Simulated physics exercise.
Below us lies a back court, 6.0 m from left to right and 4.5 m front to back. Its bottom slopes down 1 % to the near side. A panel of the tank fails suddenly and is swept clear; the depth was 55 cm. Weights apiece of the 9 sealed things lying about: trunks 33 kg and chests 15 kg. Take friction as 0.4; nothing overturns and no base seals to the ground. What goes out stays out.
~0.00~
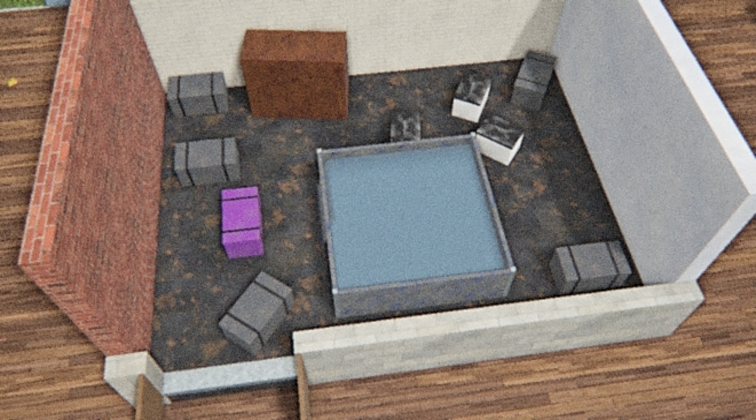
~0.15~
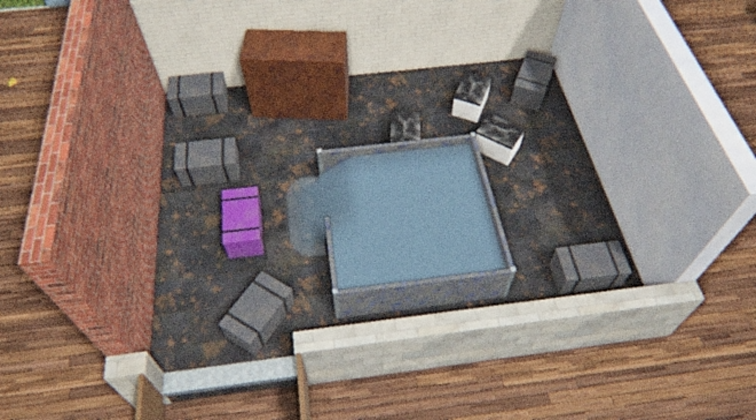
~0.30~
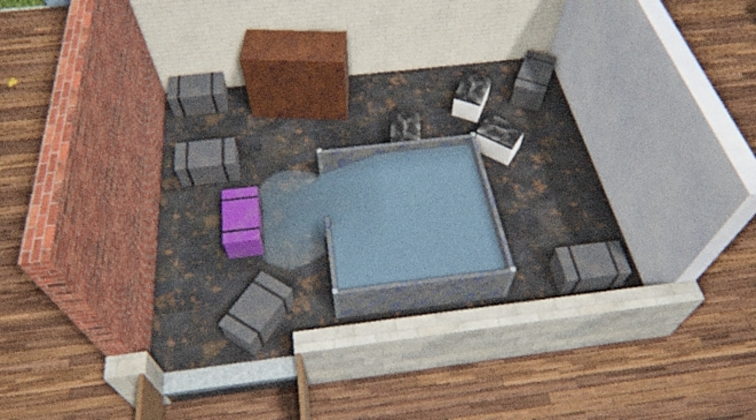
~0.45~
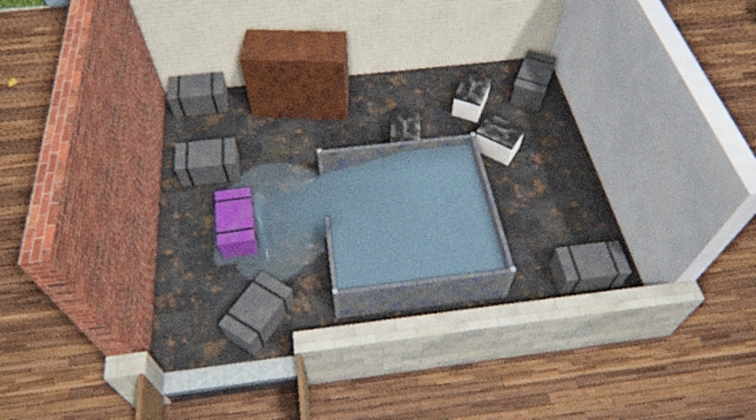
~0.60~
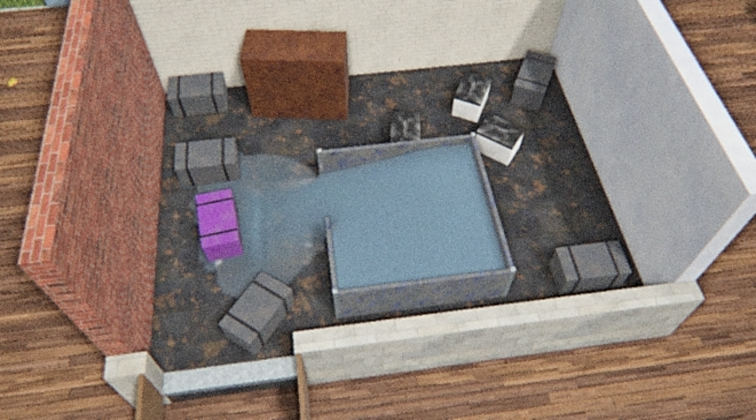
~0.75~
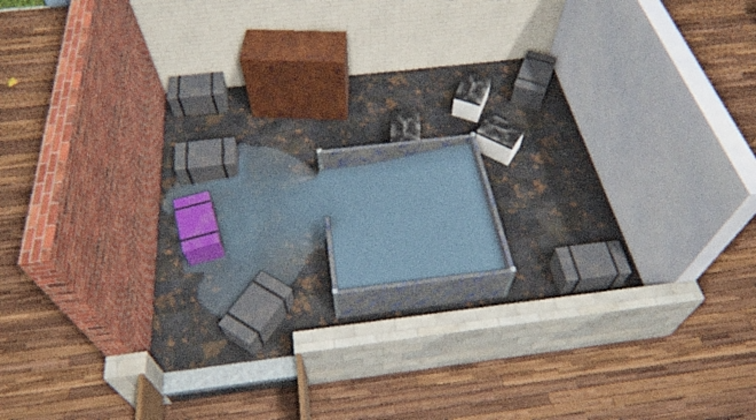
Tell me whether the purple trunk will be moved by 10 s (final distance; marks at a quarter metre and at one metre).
The purple trunk travels far.
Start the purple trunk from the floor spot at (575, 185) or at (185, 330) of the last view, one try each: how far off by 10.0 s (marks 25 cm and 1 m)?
In turn: It holds its place; it gets carried off.
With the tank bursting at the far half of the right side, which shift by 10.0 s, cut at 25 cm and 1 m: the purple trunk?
In that case the purple trunk stays put.
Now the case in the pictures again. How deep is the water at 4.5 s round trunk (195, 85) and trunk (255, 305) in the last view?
Roughly 17 and 4 cm.
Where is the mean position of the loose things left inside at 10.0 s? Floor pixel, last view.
Near (456, 160).
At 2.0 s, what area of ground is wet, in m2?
Some 11.5 m2.
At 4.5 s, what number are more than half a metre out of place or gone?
By then 1.
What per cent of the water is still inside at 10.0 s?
Some 64 per cent remains.
After 2.0 s the purple trunk is near (164, 226), 0.9 m from its start, afloat; 0 of 9 are out; 3 afloat.
After 4.5 s the purple trunk has gone out; 1 of 9 are out; 2 afloat.
After 7.0 s the purple trunk has gone out; 1 of 9 are out; 1 afloat.
After 10.0 s the purple trunk has gone out; 1 of 9 are out; 0 afloat.
